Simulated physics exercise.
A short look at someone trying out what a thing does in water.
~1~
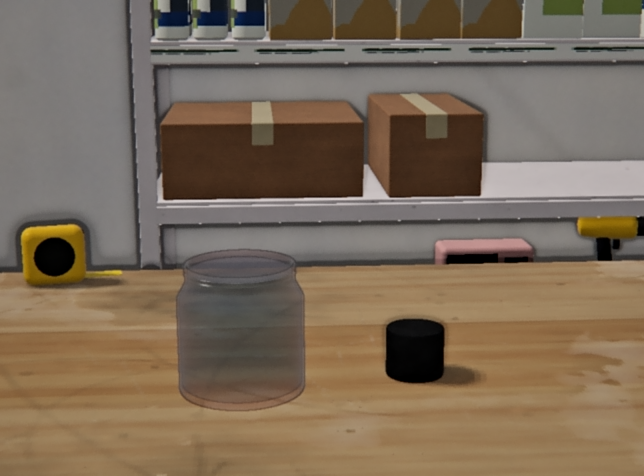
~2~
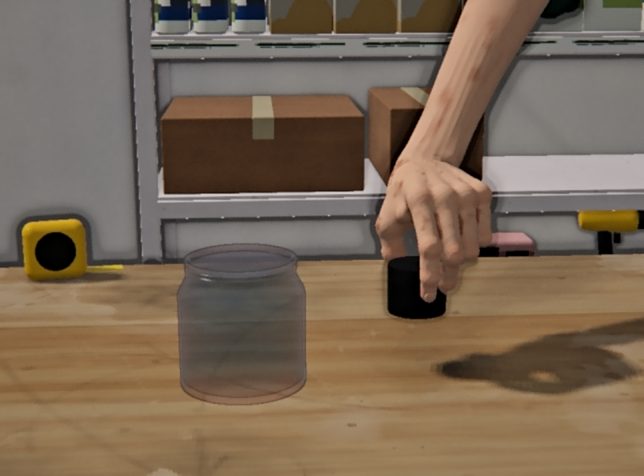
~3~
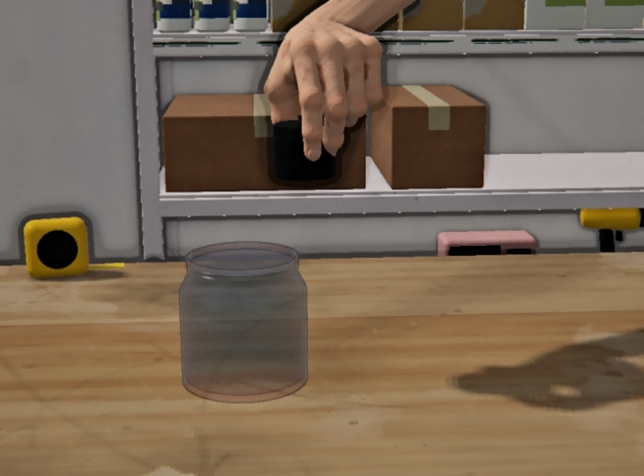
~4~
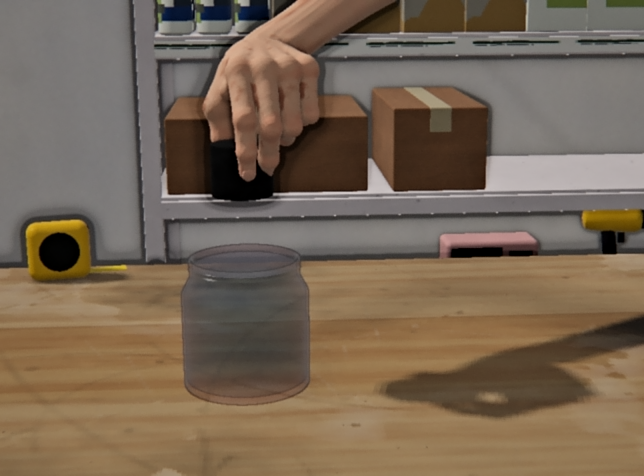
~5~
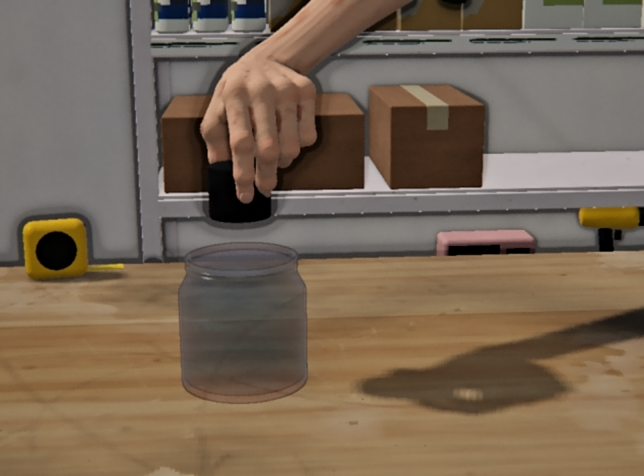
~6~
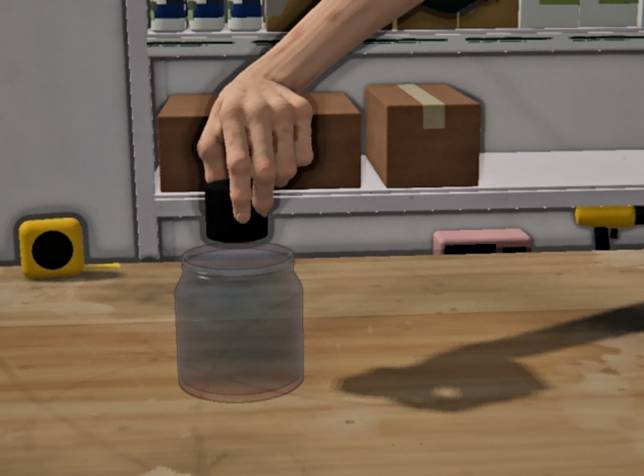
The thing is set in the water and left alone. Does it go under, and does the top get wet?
It ends on the bottom, and the jar loses some over the rim.
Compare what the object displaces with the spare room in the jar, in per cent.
Roughly 210 per cent.
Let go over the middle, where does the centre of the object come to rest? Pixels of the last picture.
At about (241, 348).
Next, the iron weight enters the water; the jar is full to the brim.
After that, the iron weight goes on down; the jar is full to the brim; it has run over.
Finally, the iron weight has sunk; the jar is full to the brim; it has run over.
